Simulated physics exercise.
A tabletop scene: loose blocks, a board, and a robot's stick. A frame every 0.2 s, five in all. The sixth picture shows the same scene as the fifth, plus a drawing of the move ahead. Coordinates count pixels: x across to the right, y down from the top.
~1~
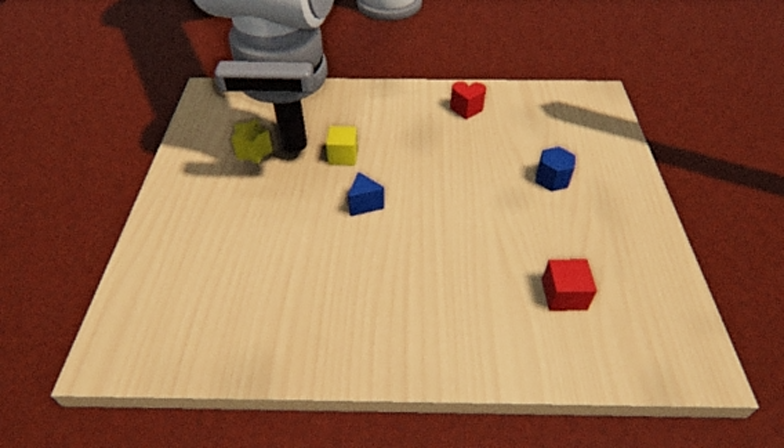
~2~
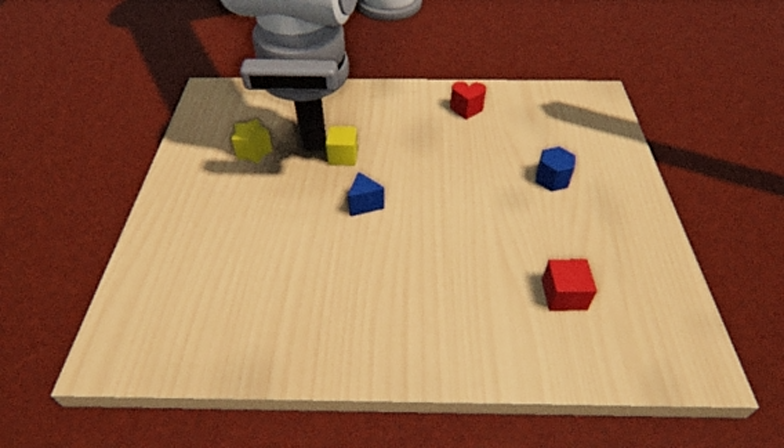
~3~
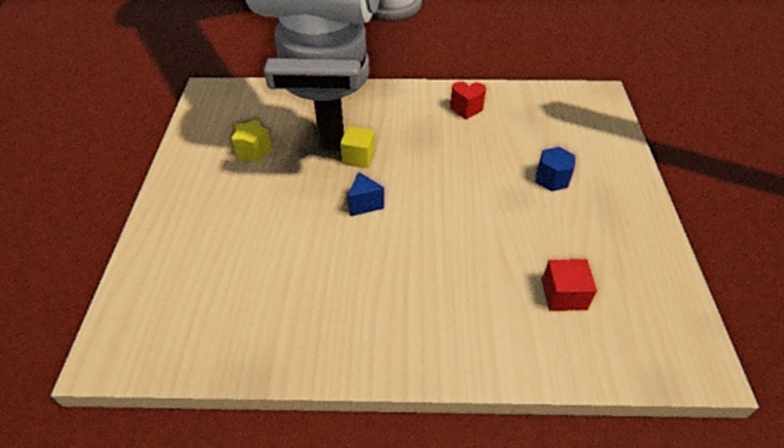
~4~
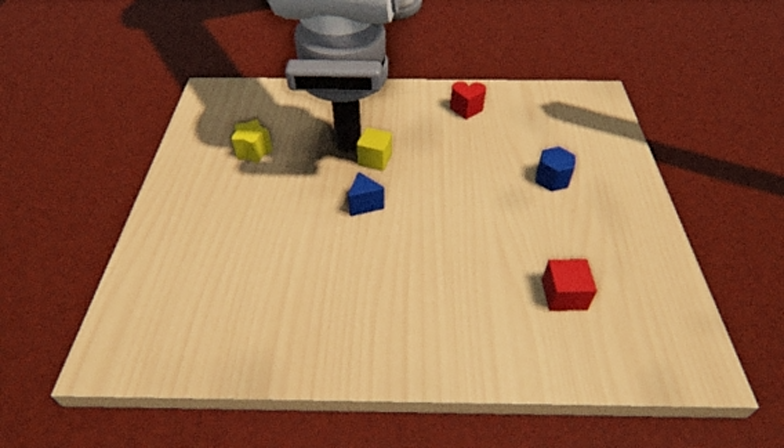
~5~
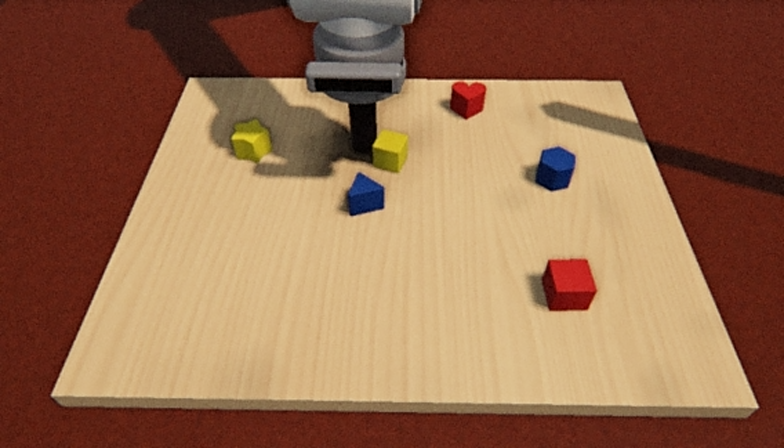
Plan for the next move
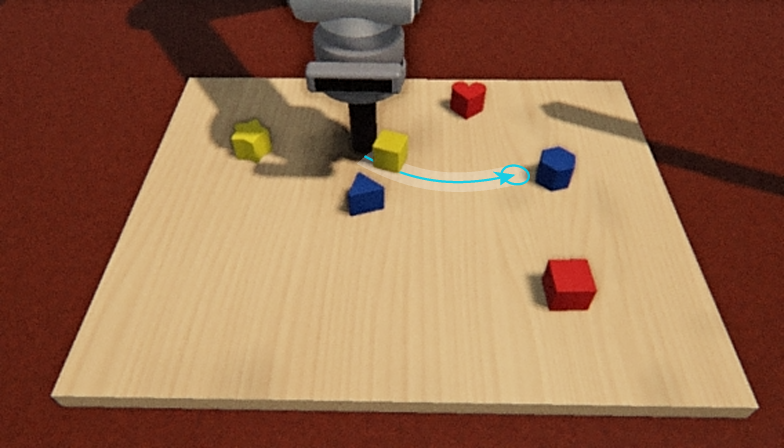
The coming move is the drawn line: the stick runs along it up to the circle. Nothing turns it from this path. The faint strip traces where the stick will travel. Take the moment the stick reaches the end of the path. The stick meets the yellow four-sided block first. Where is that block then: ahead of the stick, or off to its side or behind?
Final position: To the side or behind.
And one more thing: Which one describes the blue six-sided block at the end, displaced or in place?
It keeps its position.
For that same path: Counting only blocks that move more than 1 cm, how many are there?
Only one block.
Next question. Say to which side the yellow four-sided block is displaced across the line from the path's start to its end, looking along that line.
Measured against the direction from start to end, the yellow four-sided block shifts toward the left-hand side.
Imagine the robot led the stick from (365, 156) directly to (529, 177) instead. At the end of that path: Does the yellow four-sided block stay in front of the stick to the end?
That would be a yes.
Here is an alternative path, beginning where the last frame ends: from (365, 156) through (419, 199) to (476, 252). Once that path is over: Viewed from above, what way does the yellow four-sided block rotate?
Seen from overhead, it turns anticlockwise.
The drawn path runs from (365, 156) through (410, 175) and (463, 182) to (515, 175).
What follows on the original path. One third of the way, stick (411, 164); yellow four-sided block (440, 151), turned 45° anticlockwise.
Two thirds of the way, stick (465, 171); yellow four-sided block (486, 147), turned 75° anticlockwise.
At the end, stick (518, 164); yellow four-sided block (507, 136), turned 120° anticlockwise; blue six-sided block not moved.
